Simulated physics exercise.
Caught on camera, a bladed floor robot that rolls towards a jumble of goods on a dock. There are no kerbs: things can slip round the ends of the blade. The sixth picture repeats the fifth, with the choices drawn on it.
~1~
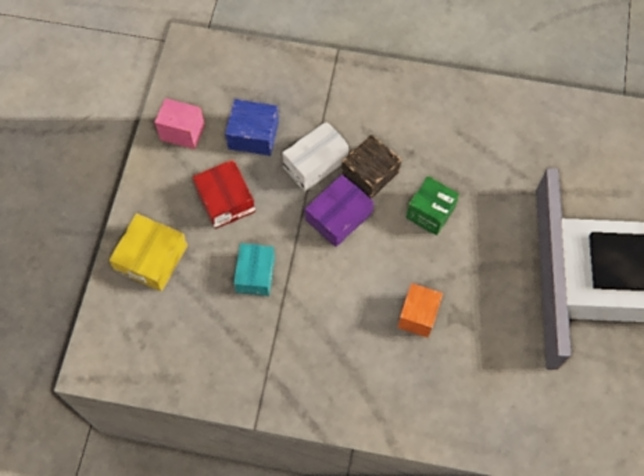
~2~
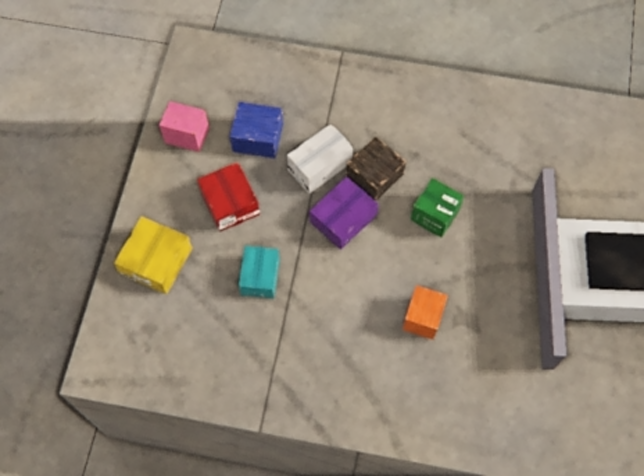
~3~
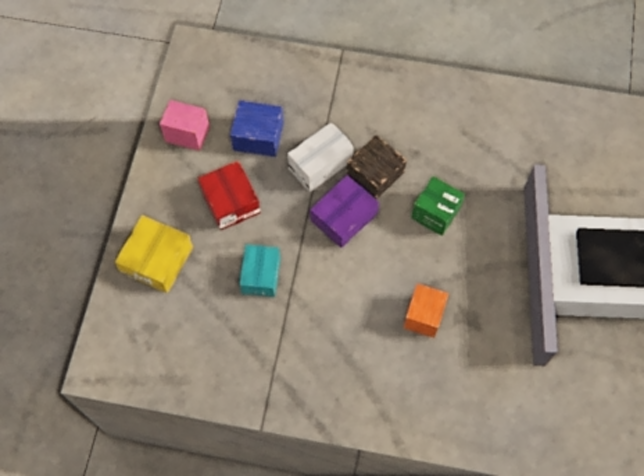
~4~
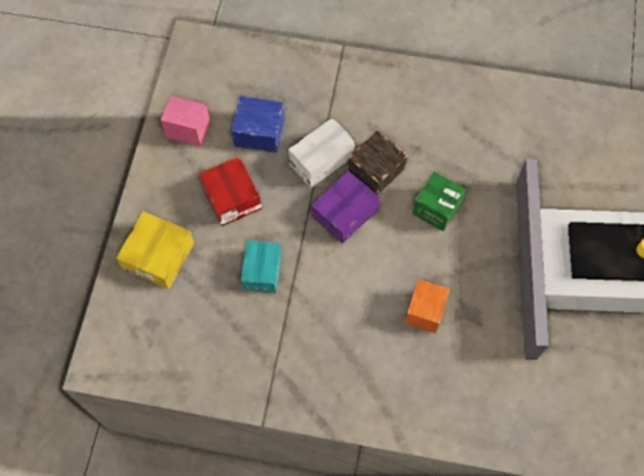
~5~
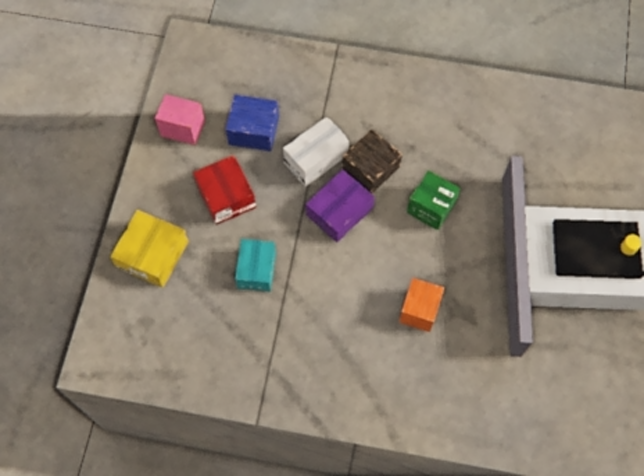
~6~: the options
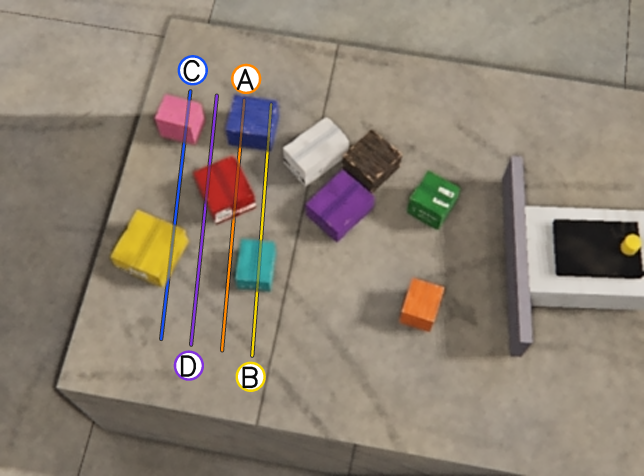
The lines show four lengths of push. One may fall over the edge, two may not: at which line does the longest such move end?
Line A.
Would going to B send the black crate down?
No.
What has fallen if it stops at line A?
The pink crate goes over.
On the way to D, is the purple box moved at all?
Yes.
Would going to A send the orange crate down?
No.
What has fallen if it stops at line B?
The pink crate.
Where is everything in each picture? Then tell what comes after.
Turquoise box (255, 270); purple box (339, 211); yellow parcel (149, 253), in the first picture.
Robot (624, 260); blue crate (257, 130), in the second picture.
Robot (615, 257); white parcel (321, 157), in the third picture.
Robot (607, 250); red parcel (230, 191), in the fourth picture.
Robot (591, 247); green parcel (434, 200); turquoise box (256, 266); purple box (340, 206), in the fifth picture.
On the marked copy, A at (234, 217); B at (262, 222); C at (177, 208); D at (205, 212).
Following A. Soon after the start, robot (485, 230); orange crate (390, 303); green parcel (388, 200).
Later, robot (380, 212); pink crate (174, 119); blue crate (217, 115).
In the end, robot (303, 199); pink crate over the edge; blue crate (148, 101); one fallen.
As for the rest, B is within the limit but short; C drops five; D drops two.
